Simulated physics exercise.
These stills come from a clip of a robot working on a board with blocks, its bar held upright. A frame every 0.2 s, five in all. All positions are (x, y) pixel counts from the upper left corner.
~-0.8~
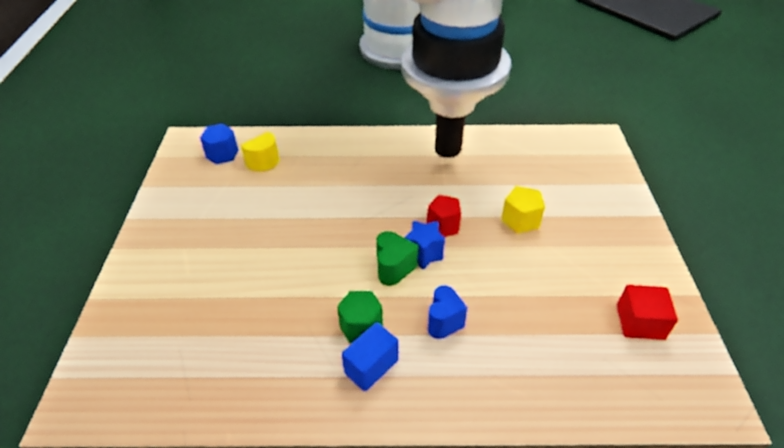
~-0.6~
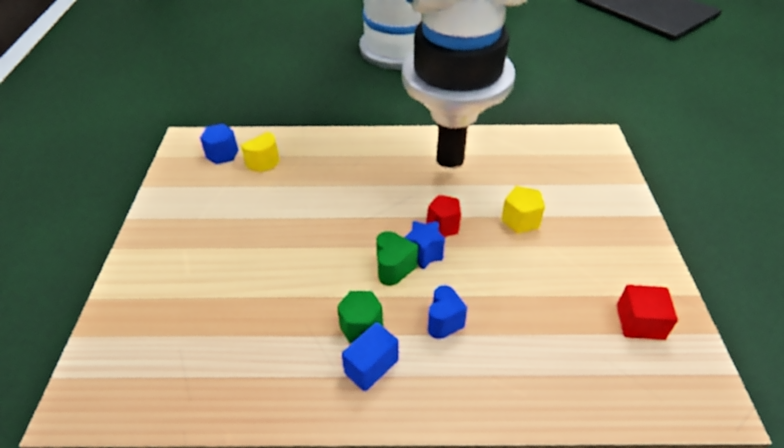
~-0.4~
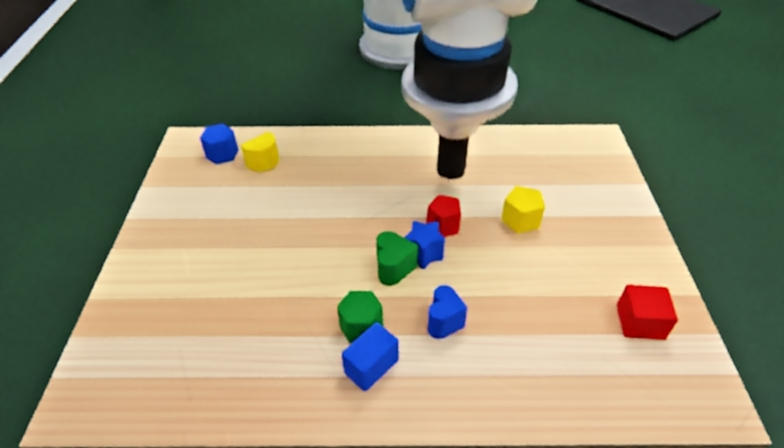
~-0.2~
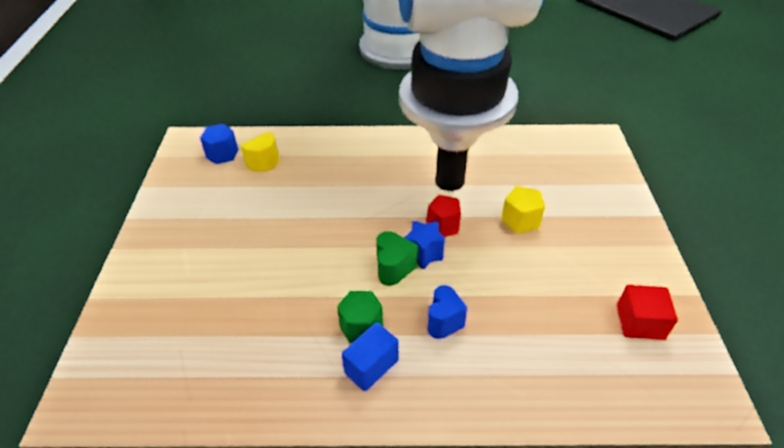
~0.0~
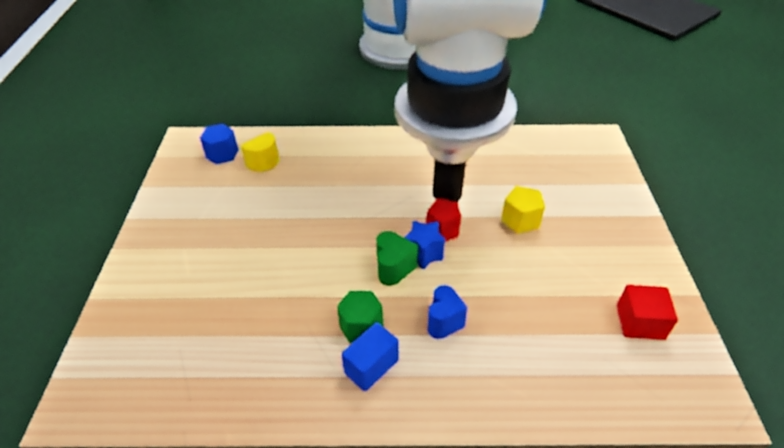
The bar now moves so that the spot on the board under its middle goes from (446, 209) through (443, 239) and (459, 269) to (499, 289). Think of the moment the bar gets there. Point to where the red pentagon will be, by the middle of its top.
Just about (515, 296).
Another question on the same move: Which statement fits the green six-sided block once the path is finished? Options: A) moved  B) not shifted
B: Not shifted.
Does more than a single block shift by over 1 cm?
I'd say yes.
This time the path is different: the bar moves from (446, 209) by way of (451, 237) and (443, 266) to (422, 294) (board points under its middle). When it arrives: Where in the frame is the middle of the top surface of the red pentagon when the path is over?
Put as a pixel place, it's (468, 271).
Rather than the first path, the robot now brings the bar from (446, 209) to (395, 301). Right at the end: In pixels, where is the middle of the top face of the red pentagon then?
It will end up at (458, 237).
What follows on the original path. One third of the way, bar at (444, 224); green heart block at (390, 249), turned 15° clockwise; blue star-shaped block at (431, 252), turned 65° clockwise; red pentagon at (460, 240), turned 30° anticlockwise.
Two thirds of the way, bar at (461, 254); green heart block at (390, 249), turned 15° clockwise; blue star-shaped block at (434, 262), turned 120° clockwise; red pentagon at (484, 270), turned 45° anticlockwise.
At the end, bar at (502, 274); green six-sided block in place; green heart block at (390, 249), turned 15° clockwise; blue star-shaped block at (434, 262), turned 120° clockwise; red pentagon at (515, 296), turned 15° anticlockwise; blue heart block in place.
